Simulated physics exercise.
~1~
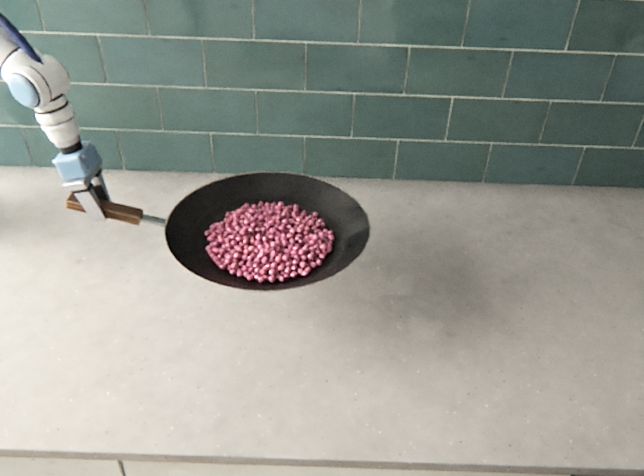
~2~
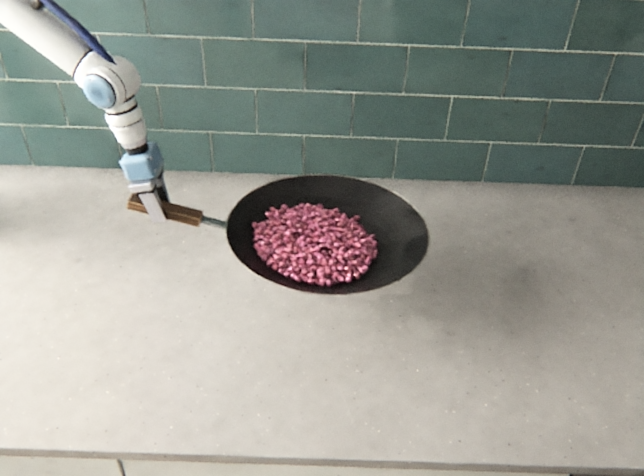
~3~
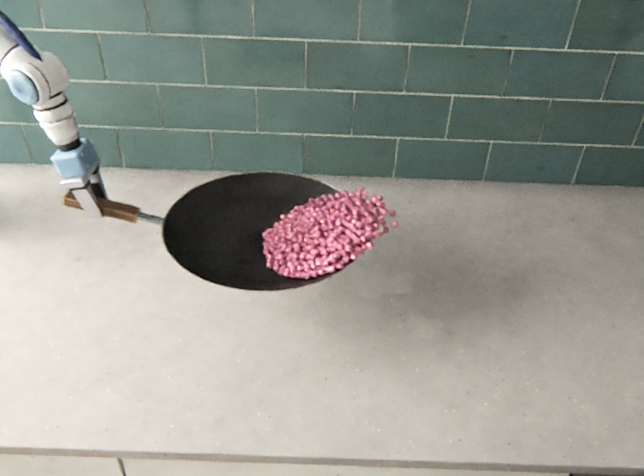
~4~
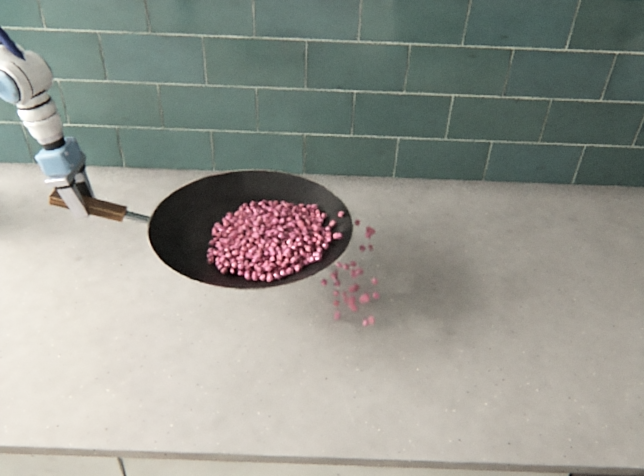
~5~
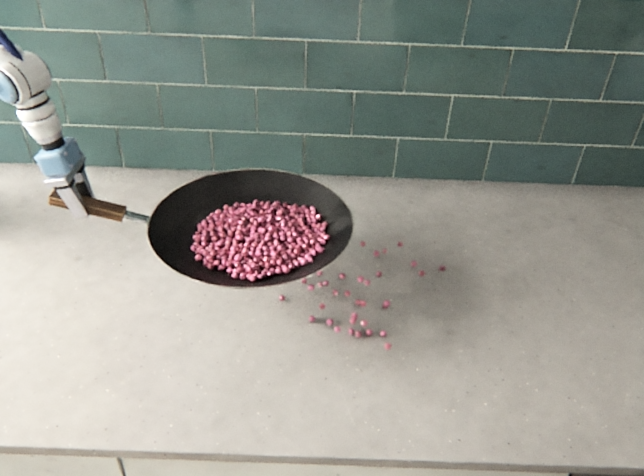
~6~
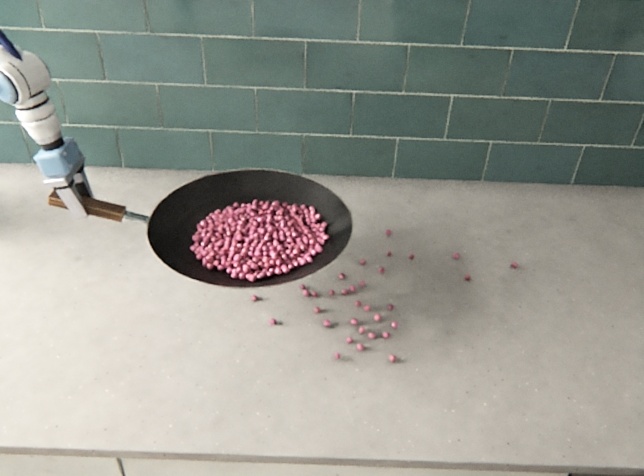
Robot arm jerking a black wok of pink beads right then back left, spilling some onto the grey counter while most stay in.
